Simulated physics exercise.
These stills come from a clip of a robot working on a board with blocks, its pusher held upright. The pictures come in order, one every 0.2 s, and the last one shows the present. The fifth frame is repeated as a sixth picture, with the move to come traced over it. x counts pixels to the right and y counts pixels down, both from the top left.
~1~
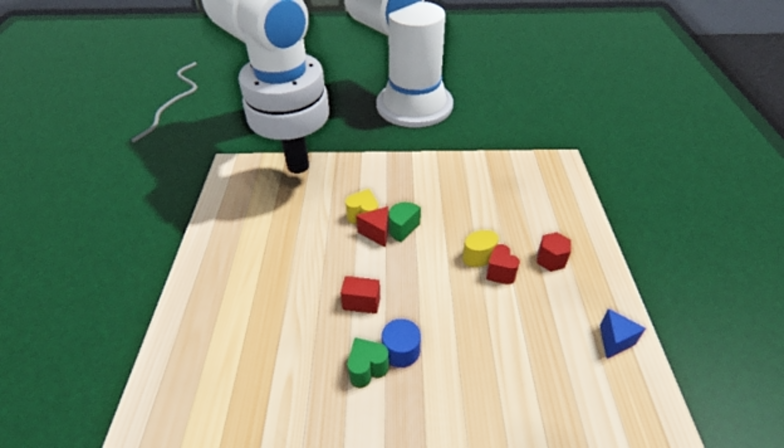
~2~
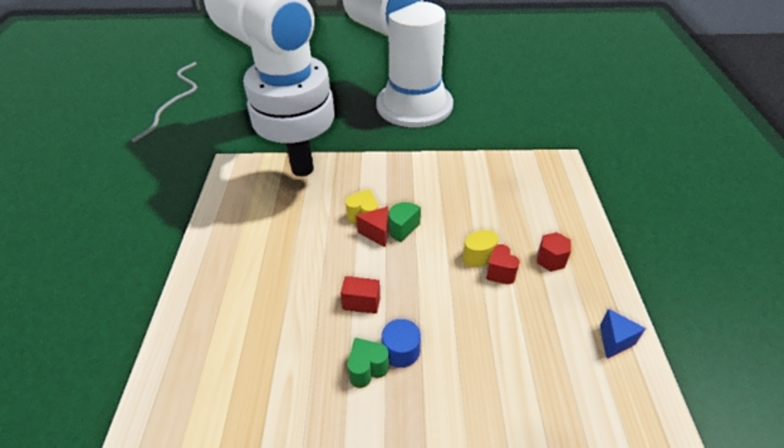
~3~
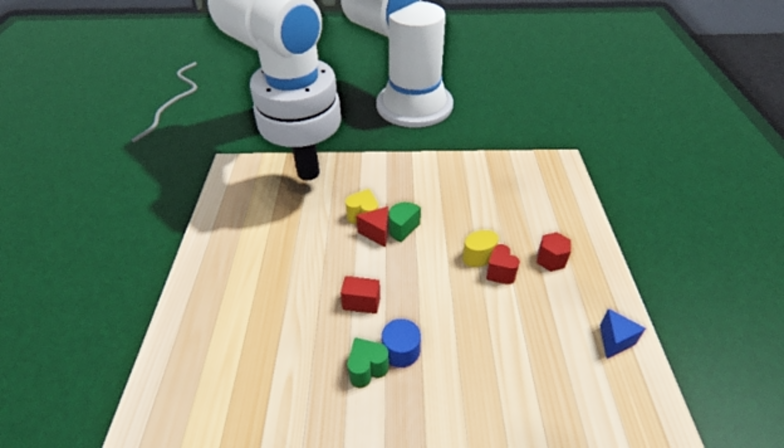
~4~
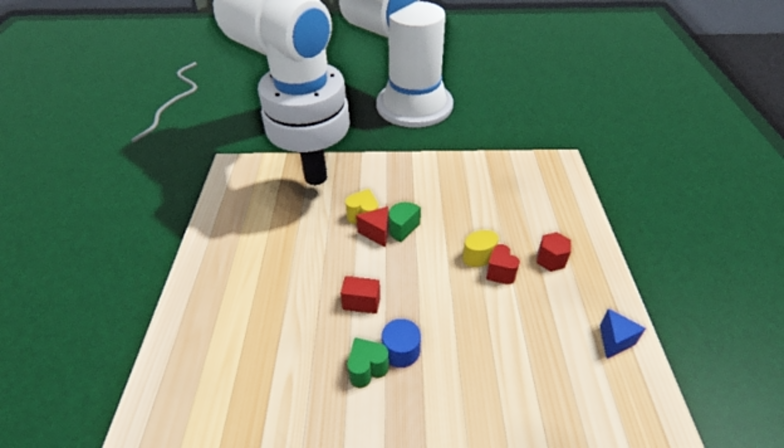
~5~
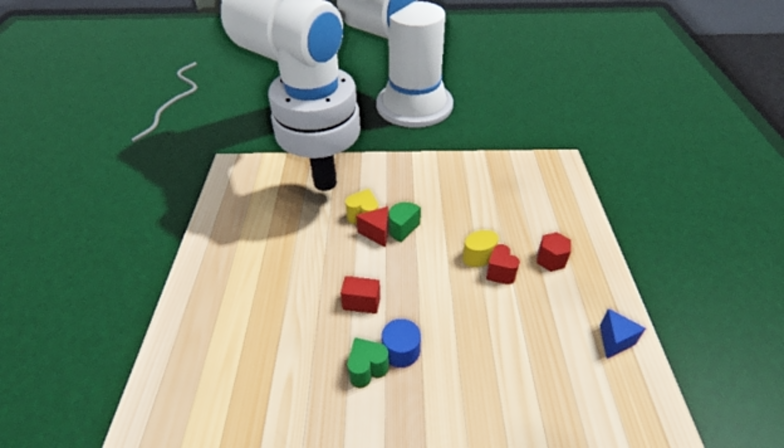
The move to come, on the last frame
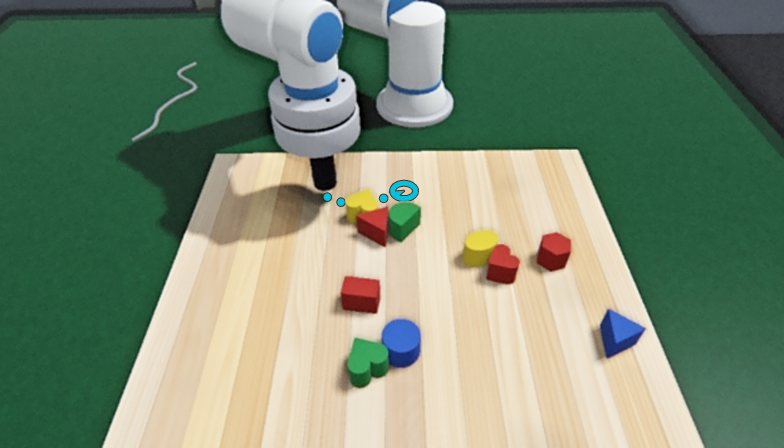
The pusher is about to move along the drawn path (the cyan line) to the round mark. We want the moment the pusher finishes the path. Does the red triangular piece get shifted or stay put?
Displaced.
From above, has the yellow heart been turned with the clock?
In short: Yes.
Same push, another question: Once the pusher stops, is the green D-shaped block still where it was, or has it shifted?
Not moved.
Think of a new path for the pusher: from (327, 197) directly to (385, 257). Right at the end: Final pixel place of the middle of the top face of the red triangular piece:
When the path ends, it will be at (409, 239).
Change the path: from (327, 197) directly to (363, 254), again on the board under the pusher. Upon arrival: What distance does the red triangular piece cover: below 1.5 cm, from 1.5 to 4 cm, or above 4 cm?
I reckon it covers between 1.5 and 4 cm.
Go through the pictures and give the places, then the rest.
Pusher's lower end at (298, 167); yellow heart at (363, 200); red triangular piece at (376, 217); green D-shaped block at (403, 211), in the first frame.
Pusher at (303, 170); blocks still, in the second frame.
Pusher at (309, 174); blocks still, in the third frame.
Pusher at (316, 179); blocks still, in the fourth frame.
Pusher at (325, 184); yellow heart at (363, 200); red triangular piece at (376, 217); green D-shaped block at (403, 211), in the fifth frame.
Drawn move, from (327, 197) via (352, 204) and (379, 200), ending at (404, 191).
What follows on the original path. One third of the way, pusher at (351, 192); yellow heart at (365, 201).
Two thirds of the way, pusher at (379, 187); yellow heart at (371, 203), turned 20° clockwise; red triangular piece at (380, 222).
At the end, pusher at (404, 178); yellow heart at (371, 203), turned 20° clockwise; red triangular piece at (380, 222); green D-shaped block still.
